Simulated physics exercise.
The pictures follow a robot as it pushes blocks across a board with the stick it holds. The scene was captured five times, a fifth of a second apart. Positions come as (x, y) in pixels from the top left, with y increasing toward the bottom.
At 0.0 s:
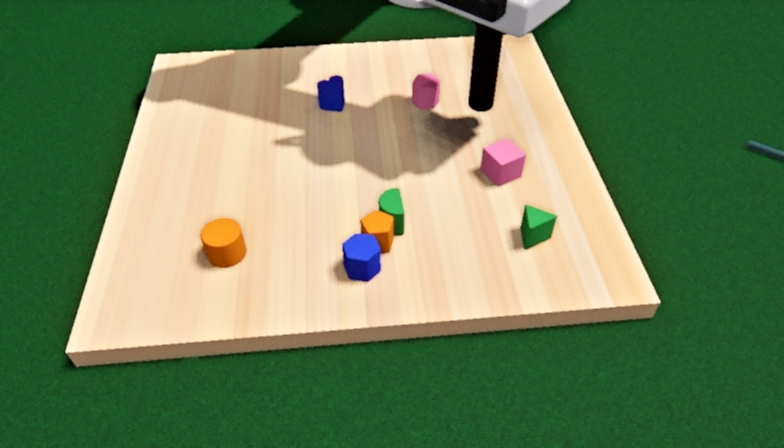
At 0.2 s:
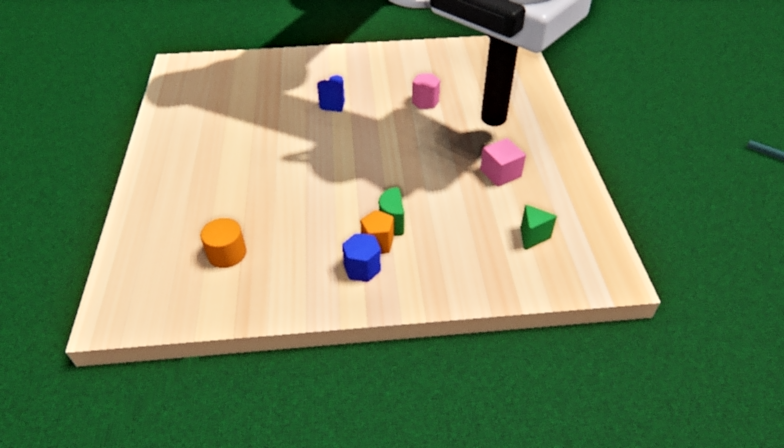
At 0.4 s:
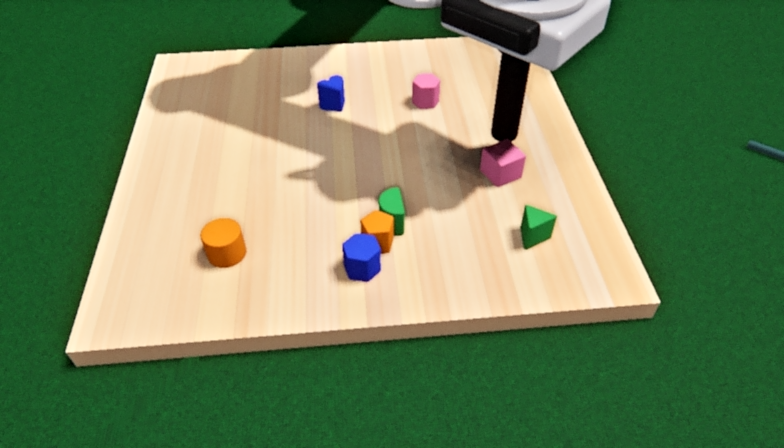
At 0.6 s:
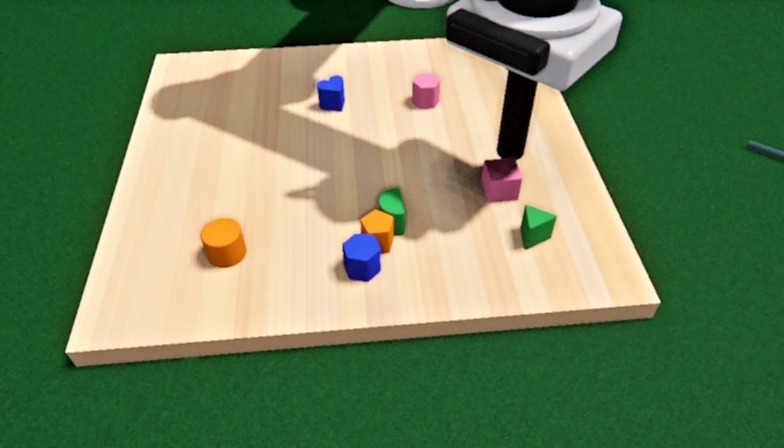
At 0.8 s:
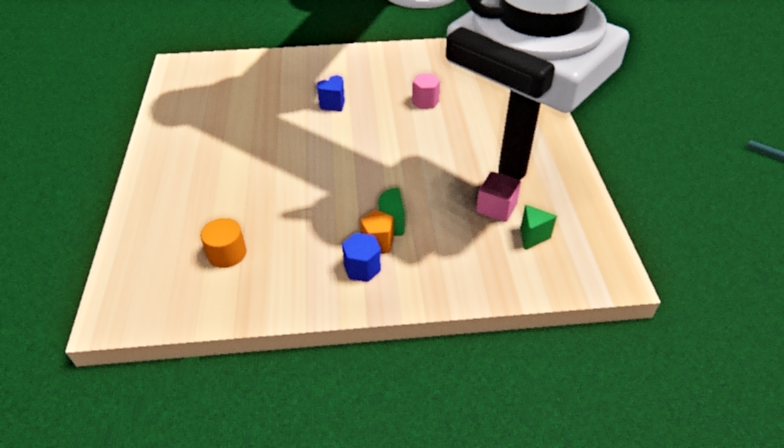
A black stick on a robot arm moved down to the pink block and pushed it toward the bottom of the wooden board, close beside the green triangular piece, while the other pieces stayed still.
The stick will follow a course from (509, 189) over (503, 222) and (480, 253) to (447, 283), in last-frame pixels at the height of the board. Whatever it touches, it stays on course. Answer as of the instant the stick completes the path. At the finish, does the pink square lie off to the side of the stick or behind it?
I believe not.
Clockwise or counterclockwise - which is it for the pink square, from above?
Looking from above, the answer is clockwise.
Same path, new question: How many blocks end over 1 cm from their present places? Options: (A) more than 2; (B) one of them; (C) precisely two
The one that fits is B, one of them.
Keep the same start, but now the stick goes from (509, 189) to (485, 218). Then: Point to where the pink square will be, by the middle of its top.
Located at (475, 217).
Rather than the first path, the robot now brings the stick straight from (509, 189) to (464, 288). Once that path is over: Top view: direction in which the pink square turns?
Overhead view: Clockwise.
The first path, step by step. One third of the way, stick (506, 206); pink square (484, 216), turned 35° clockwise.
Two thirds of the way, stick (481, 238); pink square (454, 246), turned 45° clockwise.
At the end, stick (448, 268); pink square (417, 275), turned 45° clockwise; green triangular piece unmoved.
